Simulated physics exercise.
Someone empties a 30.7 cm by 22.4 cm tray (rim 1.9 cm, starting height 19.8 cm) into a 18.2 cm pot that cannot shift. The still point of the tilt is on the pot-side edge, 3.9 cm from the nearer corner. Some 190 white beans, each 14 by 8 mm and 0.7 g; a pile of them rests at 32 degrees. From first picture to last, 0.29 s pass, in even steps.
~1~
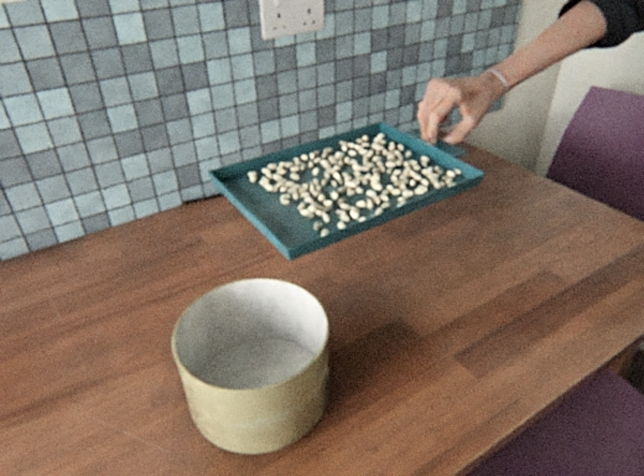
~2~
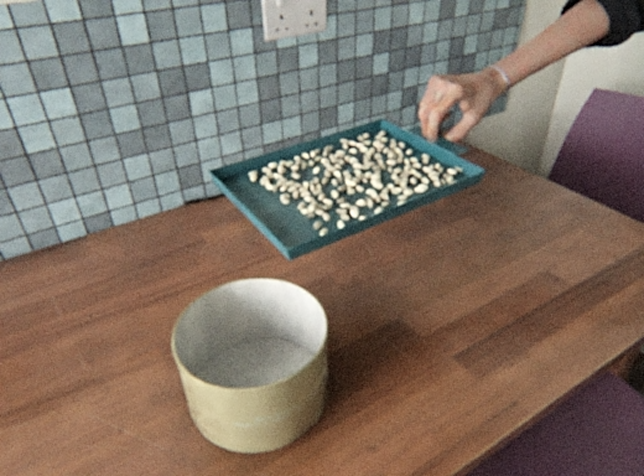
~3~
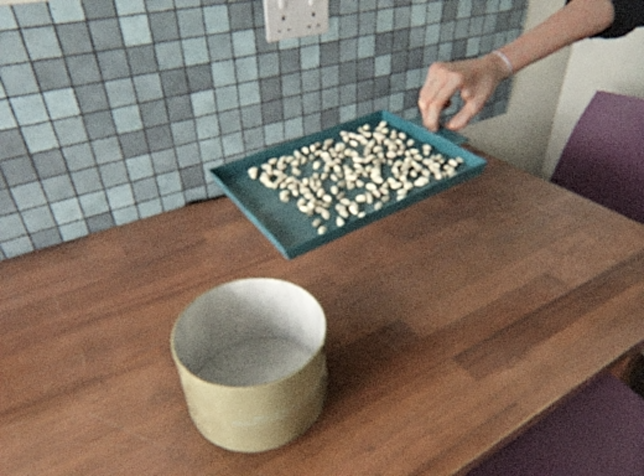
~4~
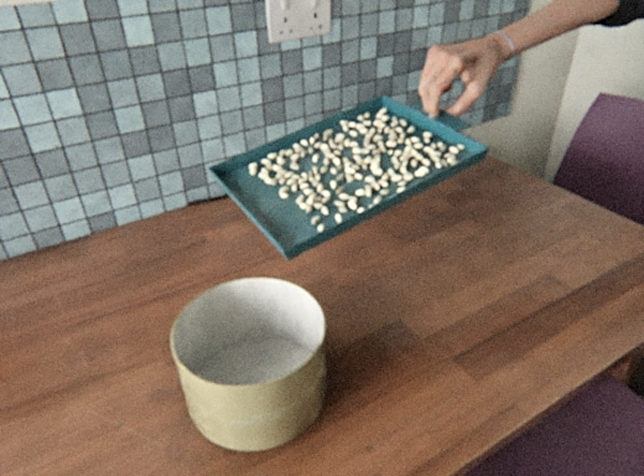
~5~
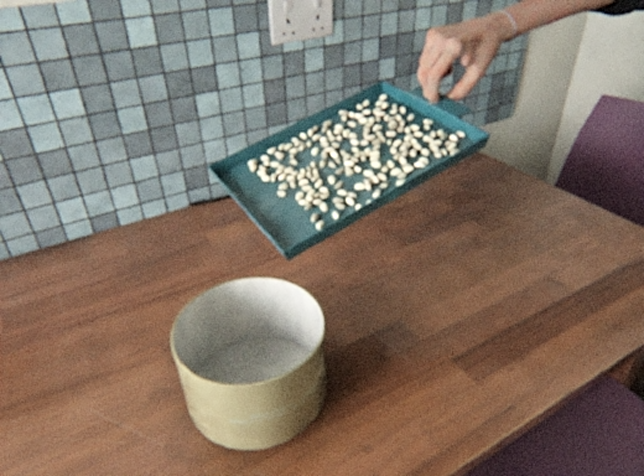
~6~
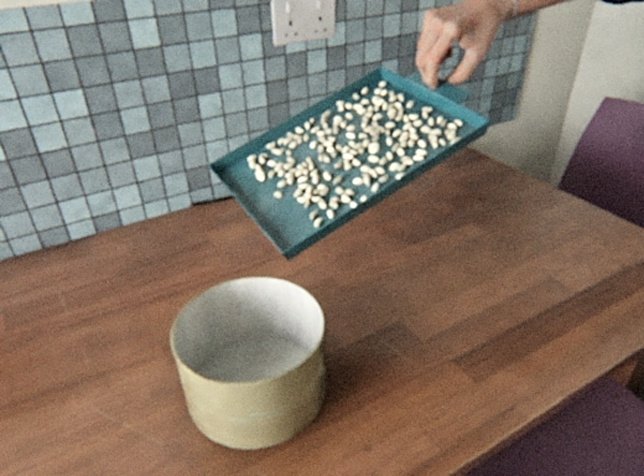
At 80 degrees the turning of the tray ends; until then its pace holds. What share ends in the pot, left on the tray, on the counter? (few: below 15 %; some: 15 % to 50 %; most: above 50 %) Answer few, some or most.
Pot: Most, tray: Some, counter: Few.
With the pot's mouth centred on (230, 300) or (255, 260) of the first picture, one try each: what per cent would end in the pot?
Some 70 and 15 per cent.
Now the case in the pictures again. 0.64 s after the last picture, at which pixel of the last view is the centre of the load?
At about (252, 232).
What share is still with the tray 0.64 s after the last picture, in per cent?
Some 70 per cent of the load.
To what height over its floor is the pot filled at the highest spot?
About 1.5 cm.
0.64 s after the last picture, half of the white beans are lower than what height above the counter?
Some 22 cm.
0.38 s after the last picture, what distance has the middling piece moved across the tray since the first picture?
Some 12 cm.
Then, 0.38 s after the last picture, tilt 48 degrees; the tray holds 100 %, the pot 0 %.
Then, 0.64 s after the last picture, tilt 68 degrees; the tray holds 70 %, the pot 10 %.
Then, 1.00 s after the last picture, tilt 80 degrees; the tray holds 40 %, the pot 50 %.
In the end, pot 60 %, tray 30 %, counter 5 %.
